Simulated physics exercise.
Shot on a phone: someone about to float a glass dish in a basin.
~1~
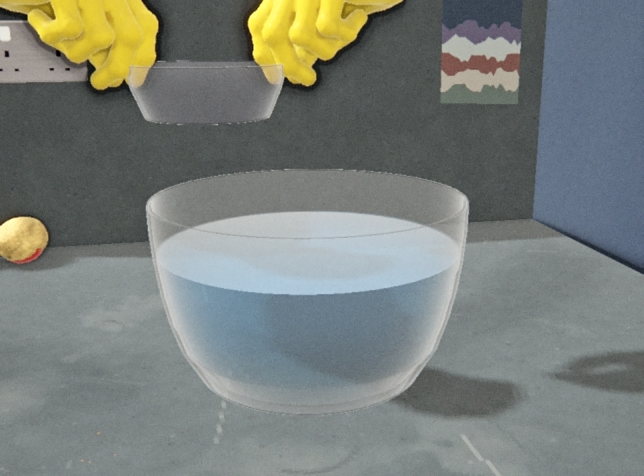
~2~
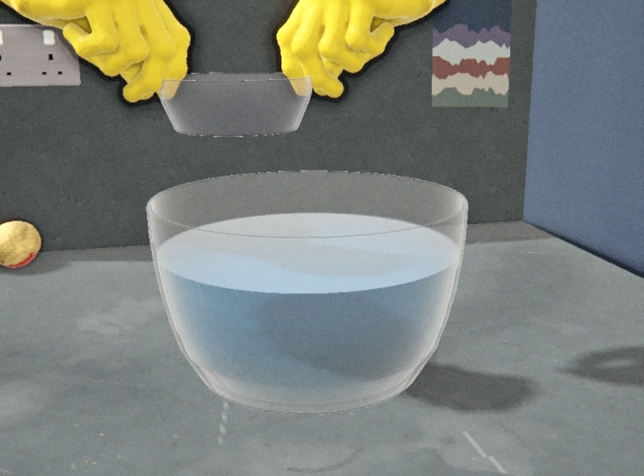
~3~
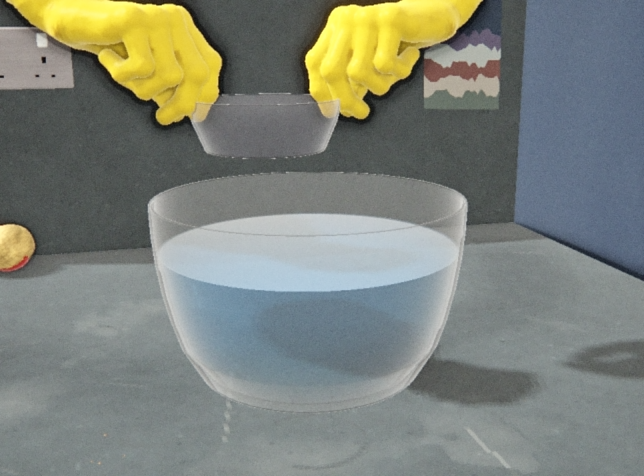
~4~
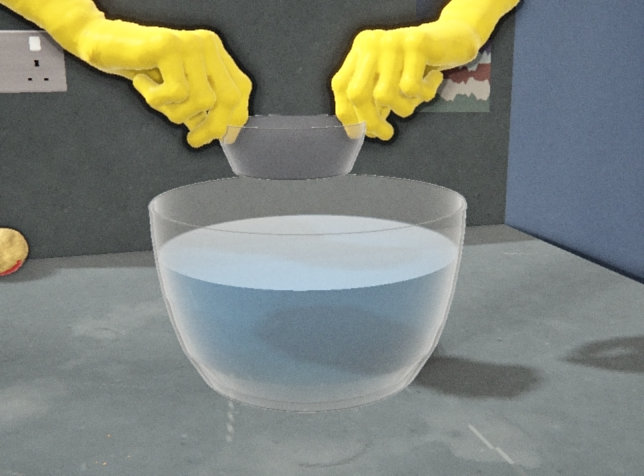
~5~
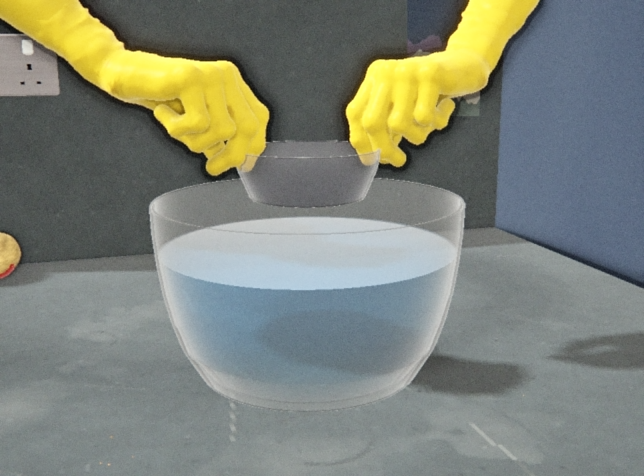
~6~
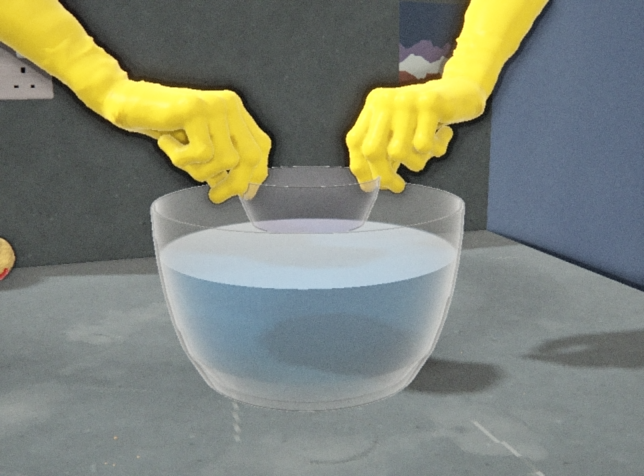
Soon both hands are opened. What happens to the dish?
Once free, it rides on the surface.
A moment on, the dish dips into the water.
Further on, it bobs and steadies.
When it is over, the dish floats with about half of its side showing.
